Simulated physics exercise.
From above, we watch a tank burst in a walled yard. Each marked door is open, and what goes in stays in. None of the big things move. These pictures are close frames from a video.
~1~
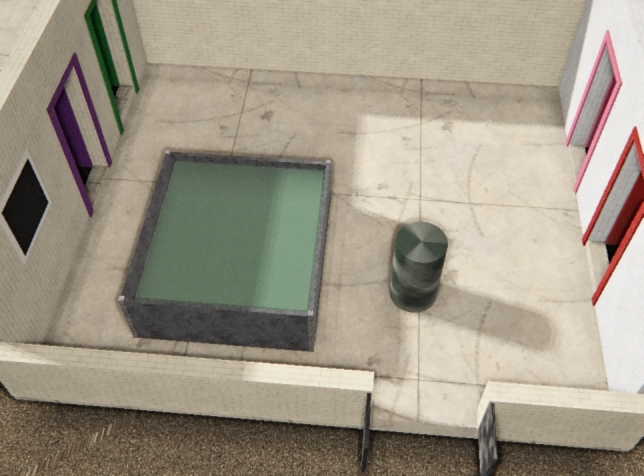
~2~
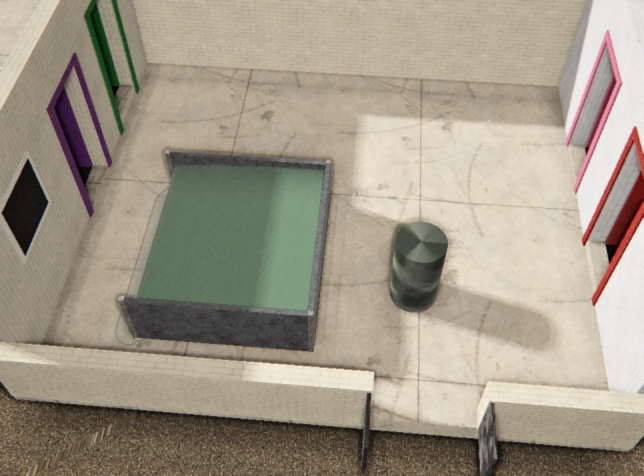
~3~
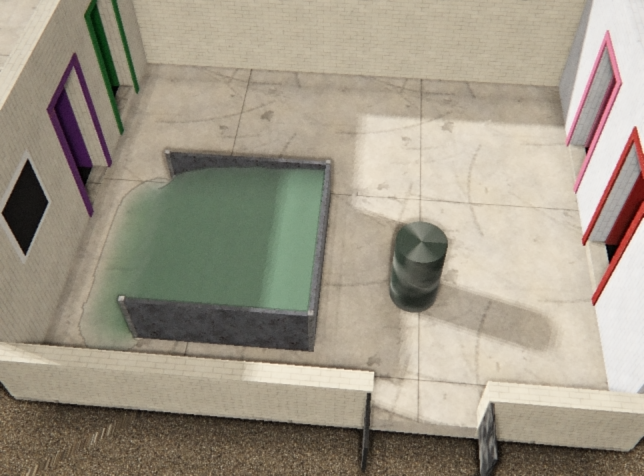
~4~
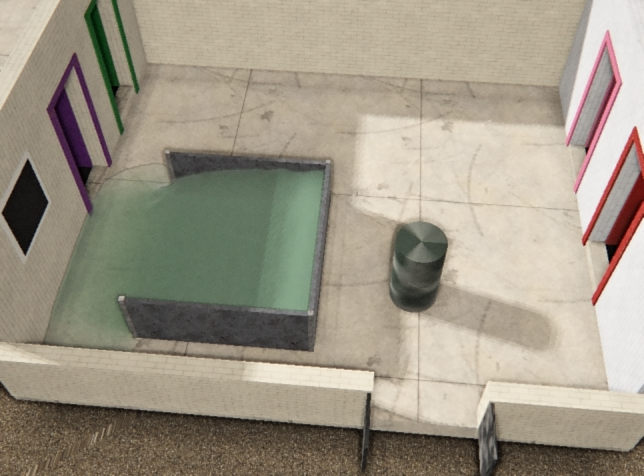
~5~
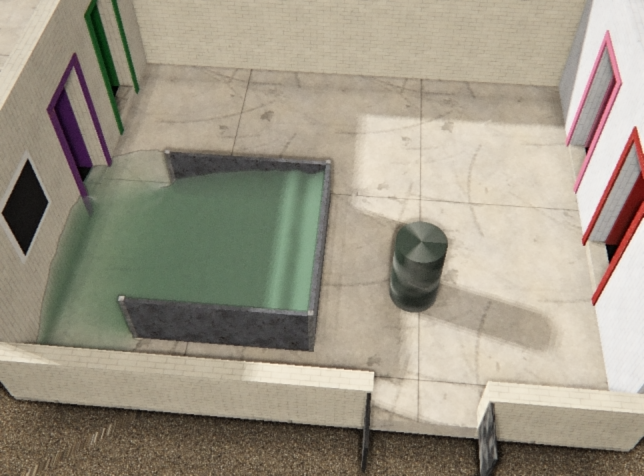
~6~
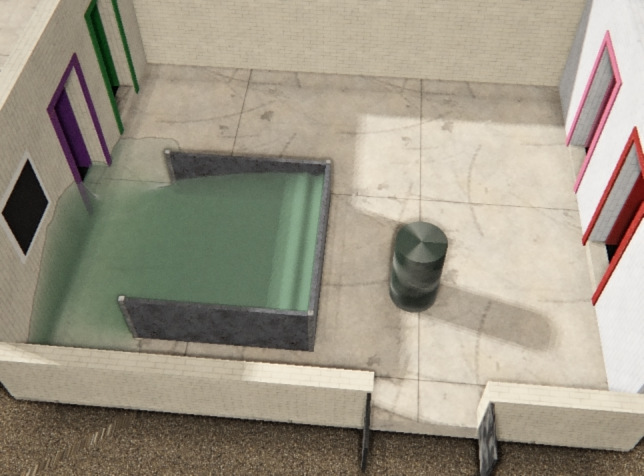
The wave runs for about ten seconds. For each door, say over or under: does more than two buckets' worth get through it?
The red door does not go over two buckets, the green door does not go over two buckets, the purple door goes over two buckets, the pink door goes over two buckets.
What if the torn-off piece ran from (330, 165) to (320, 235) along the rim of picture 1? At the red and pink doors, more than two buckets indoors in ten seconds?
The red door tops the limit, while the pink door tops the limit.
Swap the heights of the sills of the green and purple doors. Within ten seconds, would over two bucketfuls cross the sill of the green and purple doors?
Swap done - green door gets too much, purple door gets too much.
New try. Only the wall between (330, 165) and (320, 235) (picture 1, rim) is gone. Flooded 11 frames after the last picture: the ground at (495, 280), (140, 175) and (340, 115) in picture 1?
Taking the points in order: Swamped, unwetted and unwetted.
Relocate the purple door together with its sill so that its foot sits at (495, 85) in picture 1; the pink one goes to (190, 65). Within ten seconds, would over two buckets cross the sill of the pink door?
The pink one tops the limit, as far as I can tell.
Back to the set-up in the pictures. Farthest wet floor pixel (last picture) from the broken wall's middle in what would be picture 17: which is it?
I'd put it around (148, 63).
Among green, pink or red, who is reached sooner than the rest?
The green-painted one, I reckon.
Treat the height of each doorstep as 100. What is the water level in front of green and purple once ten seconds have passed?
Near 40 per cent and 300 per cent, respectively.
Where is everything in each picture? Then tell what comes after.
In the first picture, still water in the open tank at (233, 230).
In the second picture, water pours out at (157, 248) and has run to (124, 337).
In the third picture, water pours out at (158, 249) and has run to (98, 347).
In the fourth picture, the front is at a hidden place, out from the gap at (158, 251).
In the fifth picture, the front is at a hidden place, out from the gap at (158, 251).
In the sixth picture, water pours out at (158, 251) and has run to (119, 141).
A moment on, water covers 15 % of the floor; the red door not reached, the green door wet at the sill, nothing in, the purple door far over two buckets in, the pink door not reached.
Next, water covers 25 % of the floor; the red door not reached, the green door wet at the sill, nothing in, the purple door far over two buckets in, the pink door not reached.
Then, water covers 50 % of the floor; the red door not reached, the green door wet at the sill, nothing in, the purple door far over two buckets in, the pink door not reached.
Later, water covers 85 % of the floor; the red door wet at the sill, nothing in, the green door wet at the sill, nothing in, the purple door far over two buckets in, the pink door wet at the sill, nothing in.
In the end, water covers 100 % of the floor; the red door wet at the sill, nothing in, the green door wet at the sill, nothing in, the purple door far over two buckets in, the pink door over two buckets in.
